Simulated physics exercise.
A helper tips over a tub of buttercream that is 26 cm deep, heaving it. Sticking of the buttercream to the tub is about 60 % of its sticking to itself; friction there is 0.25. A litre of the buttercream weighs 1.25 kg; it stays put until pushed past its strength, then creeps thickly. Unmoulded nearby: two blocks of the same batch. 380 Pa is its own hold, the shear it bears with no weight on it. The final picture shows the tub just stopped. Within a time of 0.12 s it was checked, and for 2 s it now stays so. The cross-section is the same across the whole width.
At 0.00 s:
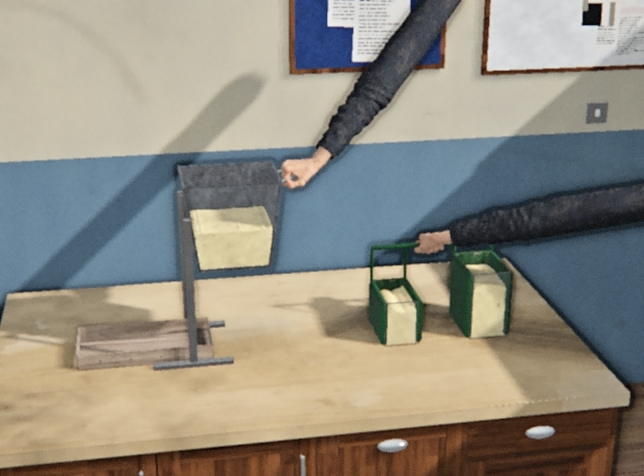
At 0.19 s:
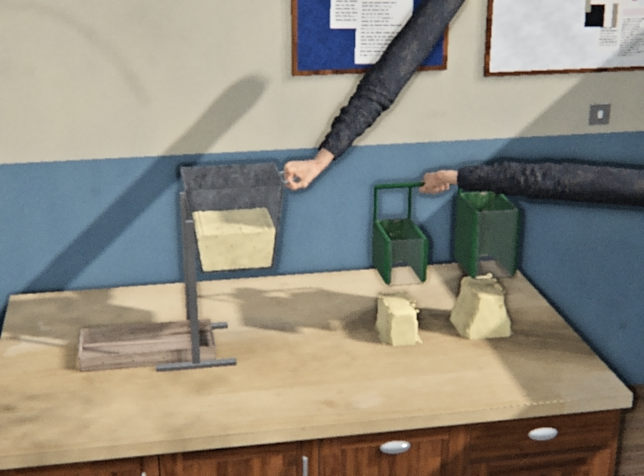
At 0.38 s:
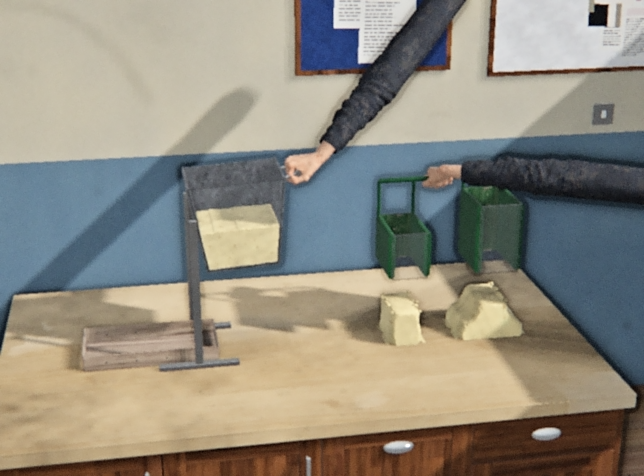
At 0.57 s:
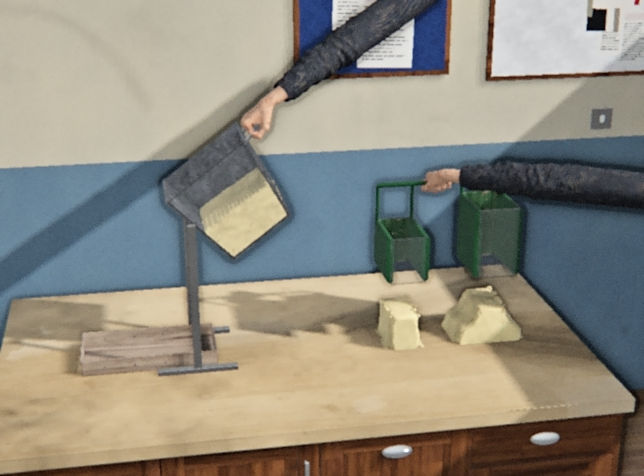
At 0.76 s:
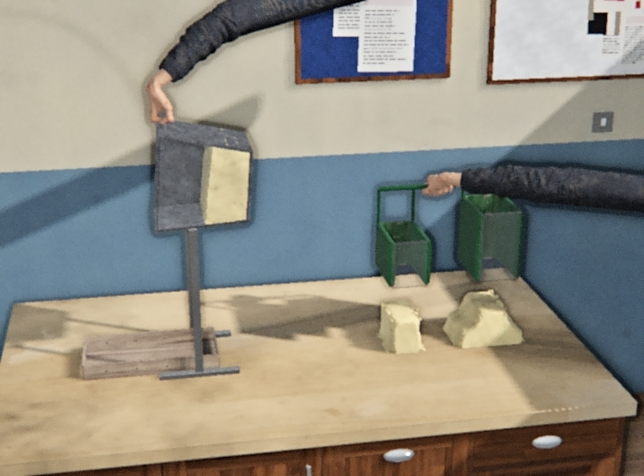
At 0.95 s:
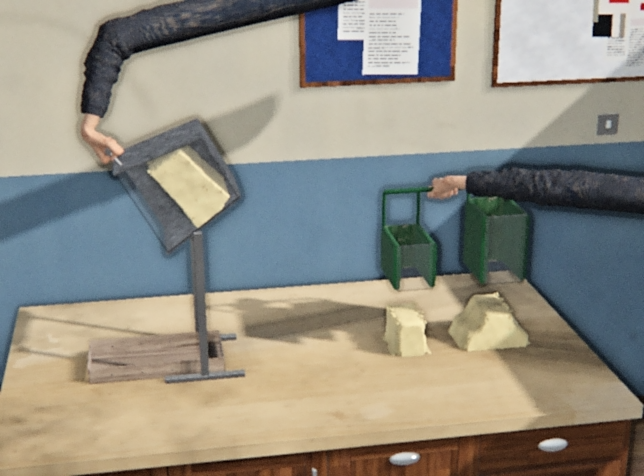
Hand lifting green moulds off two pale blocks, the right one slumping, then another hand tilting a buttercream tub leftward past upright.
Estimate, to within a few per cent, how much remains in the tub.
Roughly 0 per cent remains in the tub.
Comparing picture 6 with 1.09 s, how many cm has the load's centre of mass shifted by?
The distance comes to some 16 cm.
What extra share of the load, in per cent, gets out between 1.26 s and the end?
0 %.
After 1.09 s, the tub is at 118 degrees and holds 55 %.
After 1.26 s, the tub is at 118 degrees and holds 0 %.
After 1.43 s, the tub is at 118 degrees and holds 0 %.
After 1.60 s, the tub is at 118 degrees and holds 0 %.
After 2.95 s, at the end, the tub is at 118 degrees and holds 0 %.
